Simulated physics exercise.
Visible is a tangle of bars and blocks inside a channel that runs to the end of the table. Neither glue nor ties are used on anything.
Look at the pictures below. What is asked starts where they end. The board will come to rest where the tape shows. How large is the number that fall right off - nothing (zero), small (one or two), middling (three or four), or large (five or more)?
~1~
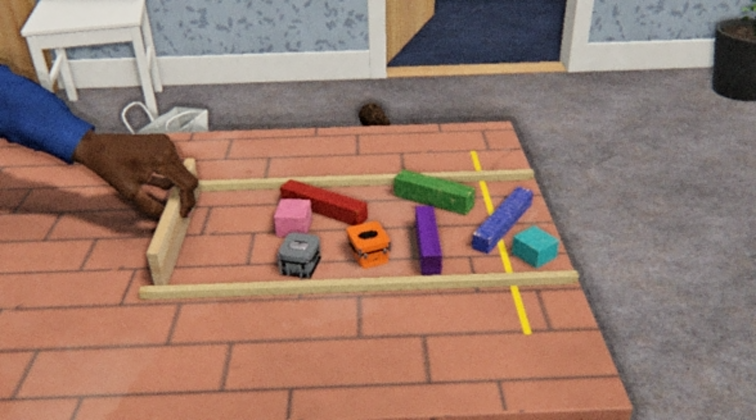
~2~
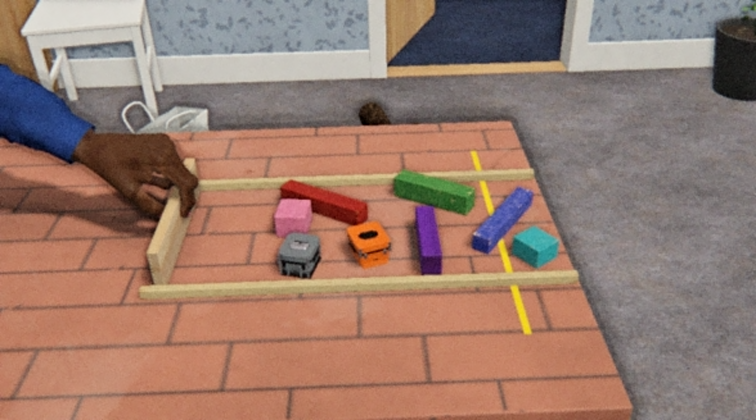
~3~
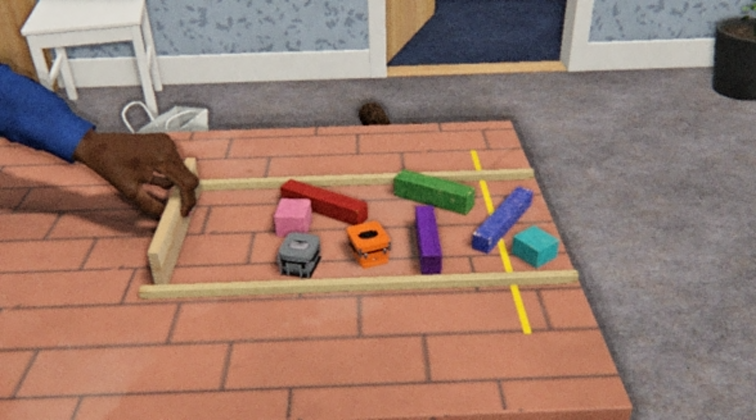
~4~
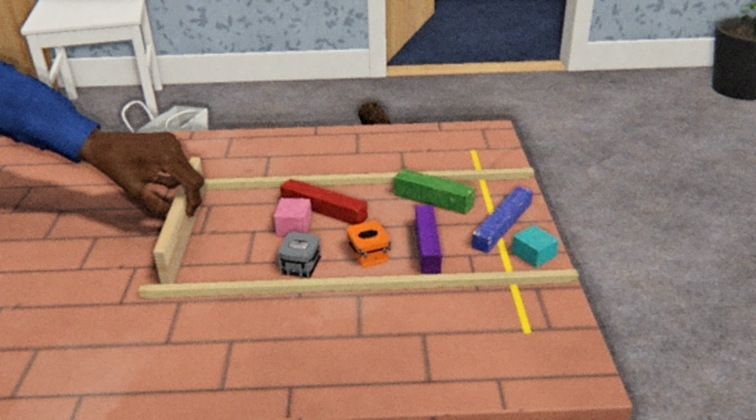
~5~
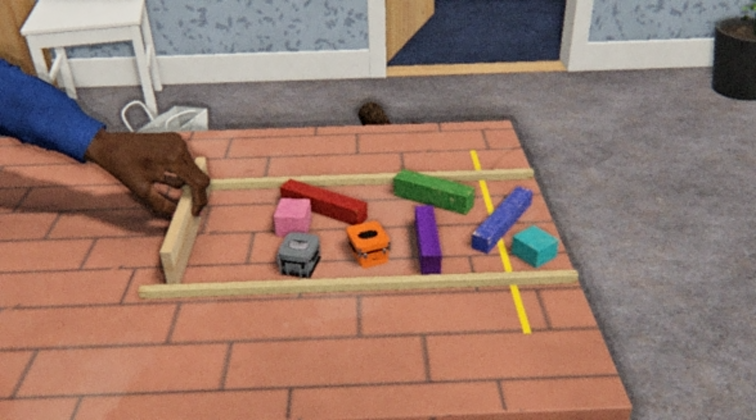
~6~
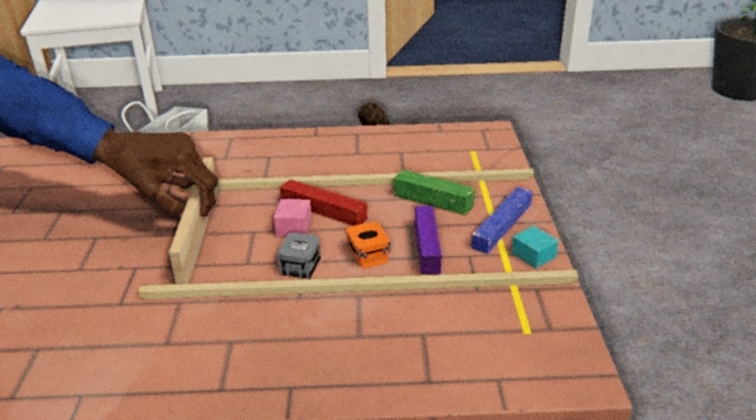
Middling - three or four.
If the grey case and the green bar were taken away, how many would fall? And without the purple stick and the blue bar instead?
The count is 2 in one try and 1 in the other, in that order.
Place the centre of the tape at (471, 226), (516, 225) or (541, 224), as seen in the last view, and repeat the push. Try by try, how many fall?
2, 5, 8.
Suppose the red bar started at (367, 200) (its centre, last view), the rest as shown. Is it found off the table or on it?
Placed there, it does not drop.
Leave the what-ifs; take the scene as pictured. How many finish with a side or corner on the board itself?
Result: 3 in all.
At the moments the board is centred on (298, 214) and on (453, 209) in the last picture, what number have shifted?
I get 3 at the one place and 8 at the other.
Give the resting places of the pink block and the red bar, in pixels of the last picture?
One is at about (509, 211), the other at about (520, 195).
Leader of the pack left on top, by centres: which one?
It's the green bar.
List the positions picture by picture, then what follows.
The first frame shows turquoise block (535, 247); blue bar (504, 219); green bar (434, 192); board (177, 219); tape (495, 226).
The second frame shows blue bar (504, 219); board (177, 219).
The third frame shows green bar (434, 191); red bar (323, 202).
The fourth frame shows turquoise block (535, 246); grey case (300, 255).
The fifth frame shows blue bar (503, 218); orange case (368, 245).
The sixth frame shows turquoise block (535, 247); blue bar (503, 218); green bar (433, 192); board (196, 218); tape (495, 225).
Soon after, none off yet; turquoise block at rest near (535, 247); blue bar at rest near (503, 218); green bar at rest near (433, 192).
After that, none off yet; turquoise block at rest near (536, 247); blue bar moving near (514, 219); green bar displaced a little near (458, 192).
In the end, the number that fall off is three or four; gone, purple stick, blue bar and turquoise block.
